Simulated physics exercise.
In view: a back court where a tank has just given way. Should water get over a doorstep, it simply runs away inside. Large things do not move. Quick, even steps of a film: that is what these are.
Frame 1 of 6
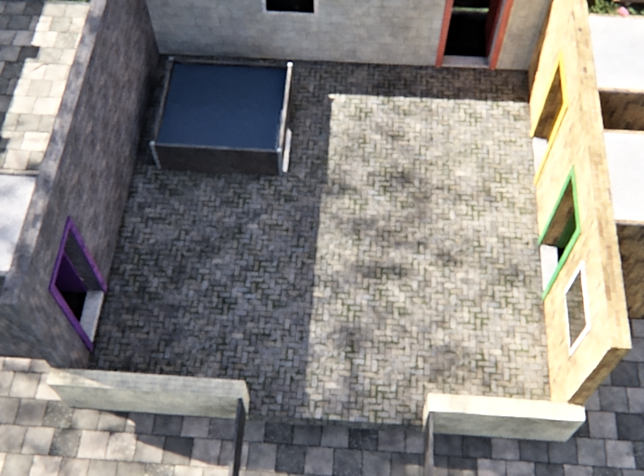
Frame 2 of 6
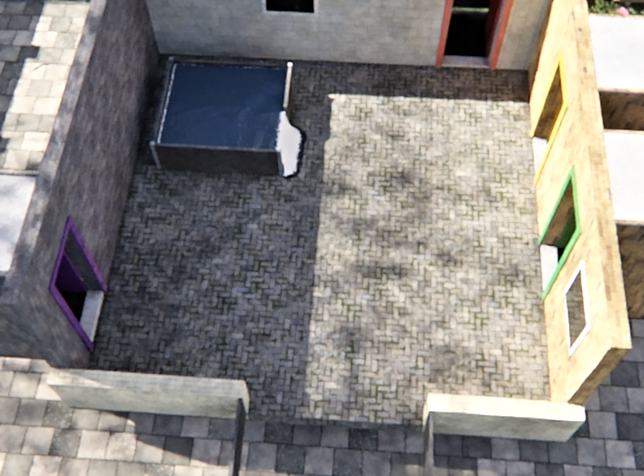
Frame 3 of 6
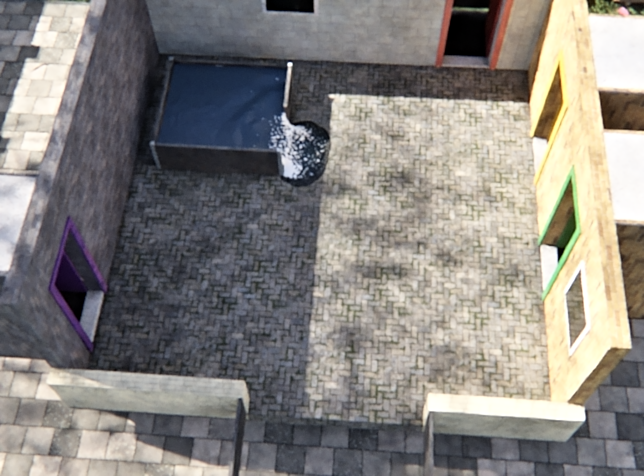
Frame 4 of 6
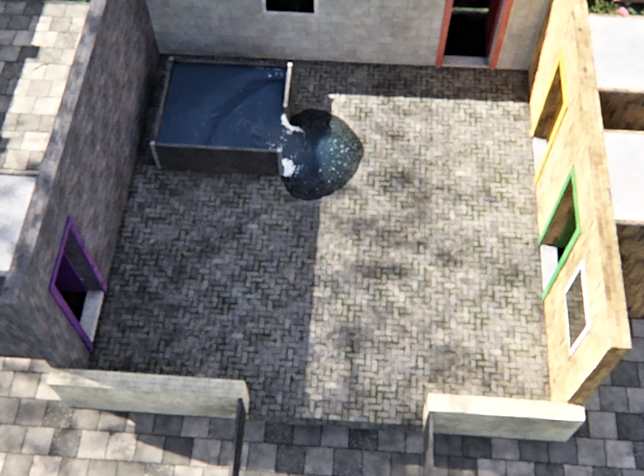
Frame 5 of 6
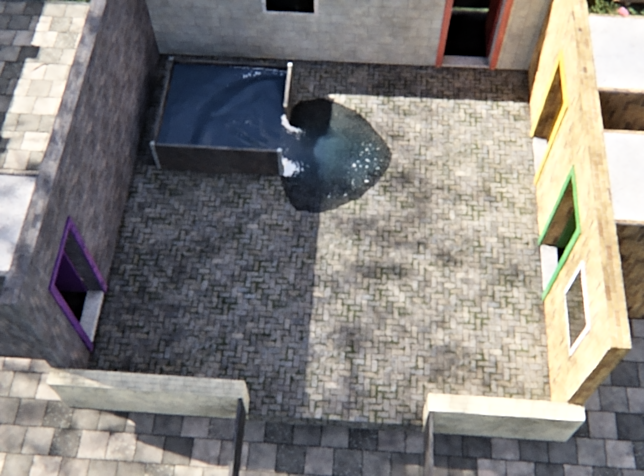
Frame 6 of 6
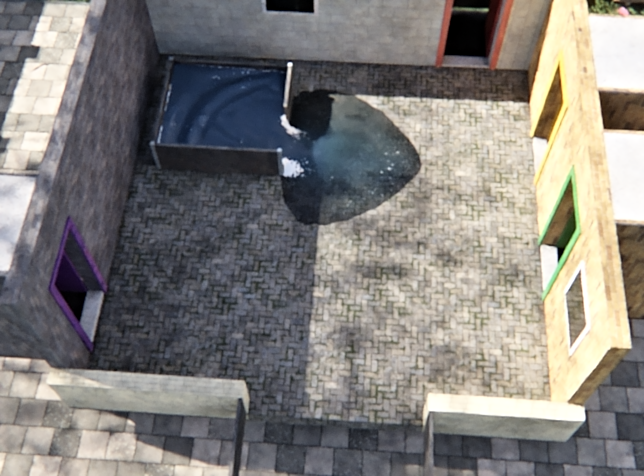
Water bursts from the right side of a raised tank and spreads rightward across the paved court.
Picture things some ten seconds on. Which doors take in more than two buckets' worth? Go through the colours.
The green door does; the purple door does not; the yellow door does; the red door does.
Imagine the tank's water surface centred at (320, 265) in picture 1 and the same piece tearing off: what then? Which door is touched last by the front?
The one you want is the purple one.
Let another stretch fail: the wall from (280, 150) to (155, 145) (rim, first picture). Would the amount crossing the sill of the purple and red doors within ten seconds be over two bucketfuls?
Looks like the purple door tops the limit but the red door doesn't reach it.
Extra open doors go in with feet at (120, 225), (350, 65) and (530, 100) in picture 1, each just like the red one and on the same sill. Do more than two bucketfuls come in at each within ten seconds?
First stays short of it, second stays short of it, third crosses the line.
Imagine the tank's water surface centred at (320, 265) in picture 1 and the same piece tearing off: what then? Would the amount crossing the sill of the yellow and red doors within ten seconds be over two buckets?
My guess: The yellow door stays short of it, while the red door gets past it.
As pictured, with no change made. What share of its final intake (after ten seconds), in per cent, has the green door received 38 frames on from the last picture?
I make it 90 per cent.
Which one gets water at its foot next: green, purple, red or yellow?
If you ask me, it's the door marked yellow.
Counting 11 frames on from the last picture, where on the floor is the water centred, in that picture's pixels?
Around pixel (292, 144).
A moment on, water covers 25 % of the floor; the green door not reached, the purple door not reached, the yellow door not reached, the red door not reached.
Next, water covers 45 % of the floor; the green door wet at the sill, nothing in, the purple door not reached, the yellow door under two buckets in, the red door wet at the sill, nothing in.
Then, water covers 50 % of the floor; the green door over two buckets in, the purple door not reached, the yellow door far over two buckets in, the red door under two buckets in.
Later, water covers 55 % of the floor; the green door over two buckets in, the purple door not reached, the yellow door far over two buckets in, the red door over two buckets in.
In the end, water covers 80 % of the floor; the green door over two buckets in, the purple door wet at the sill, nothing in, the yellow door far over two buckets in, the red door over two buckets in.
